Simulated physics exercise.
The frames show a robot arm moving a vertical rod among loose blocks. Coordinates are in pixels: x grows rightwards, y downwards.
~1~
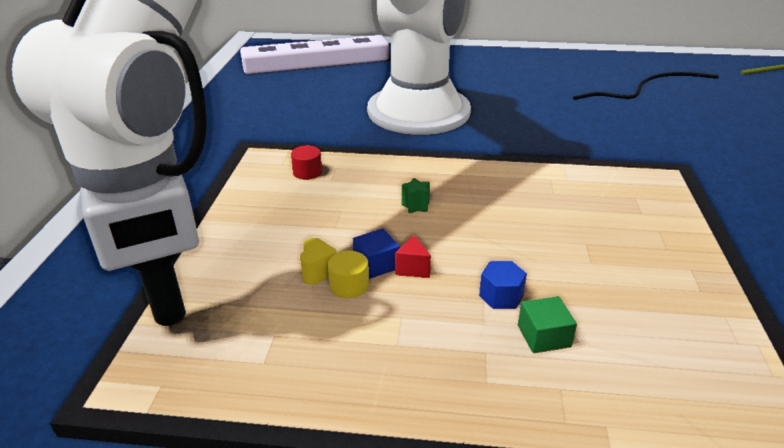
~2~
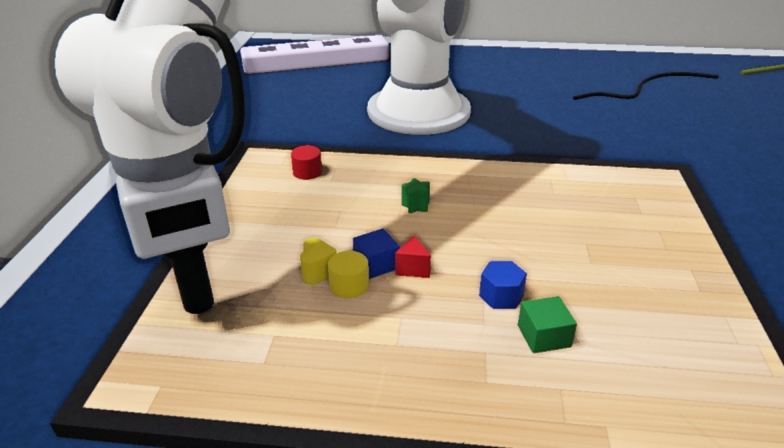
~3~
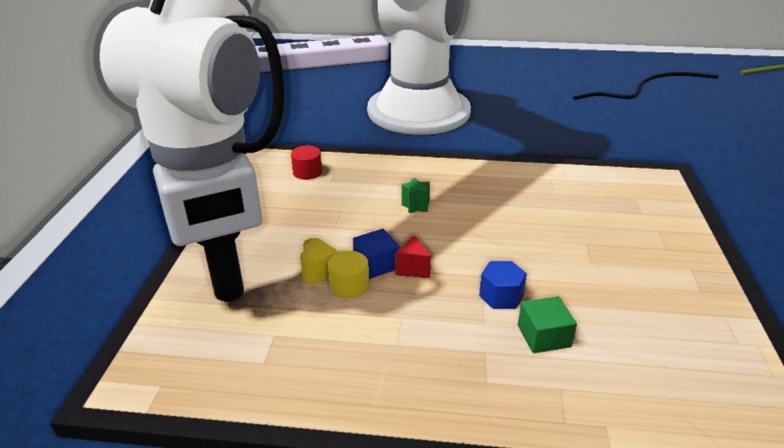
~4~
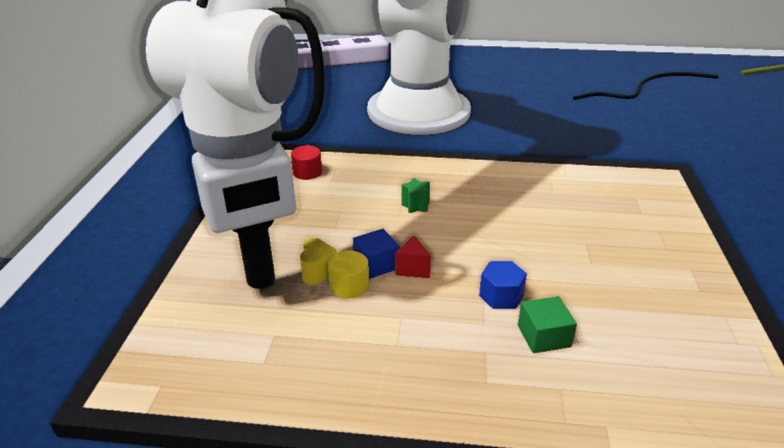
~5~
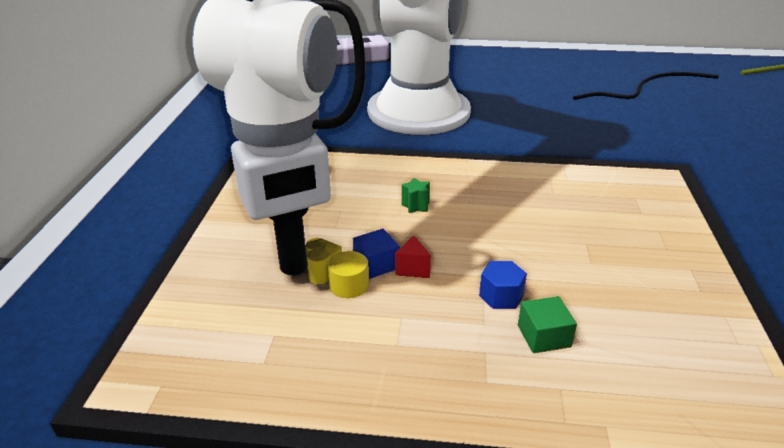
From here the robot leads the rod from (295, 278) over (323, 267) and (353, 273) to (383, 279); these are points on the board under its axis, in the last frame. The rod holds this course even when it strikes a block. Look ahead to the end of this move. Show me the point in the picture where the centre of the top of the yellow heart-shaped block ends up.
I'd place it at (381, 238), taking the centre of its top.
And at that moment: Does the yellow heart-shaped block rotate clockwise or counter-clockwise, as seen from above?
It twists against the clock when seen from above.
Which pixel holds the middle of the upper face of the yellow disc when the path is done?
By then it is at (386, 278).
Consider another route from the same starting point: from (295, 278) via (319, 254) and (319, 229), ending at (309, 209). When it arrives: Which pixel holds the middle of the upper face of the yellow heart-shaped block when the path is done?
I'd say the yellow heart-shaped block ends with its top centre at (338, 240).
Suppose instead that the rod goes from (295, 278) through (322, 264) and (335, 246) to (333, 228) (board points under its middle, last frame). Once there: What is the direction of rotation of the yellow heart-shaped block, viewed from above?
It ends up turned clockwise.
What follows on the original path. One third of the way, rod (323, 257); yellow heart-shaped block (348, 242); yellow disc (359, 264); blue square (387, 238); red triangular piece (419, 248).
Two thirds of the way, rod (352, 262); yellow heart-shaped block (370, 238), turned 40° anticlockwise; yellow disc (369, 268); blue square (402, 232), turned 25° clockwise; red triangular piece (426, 249), turned 20° clockwise.
At the end, rod (383, 268); yellow heart-shaped block (381, 238), turned 70° anticlockwise; yellow disc (386, 278); blue square (412, 230); red triangular piece (427, 249), turned 25° clockwise.
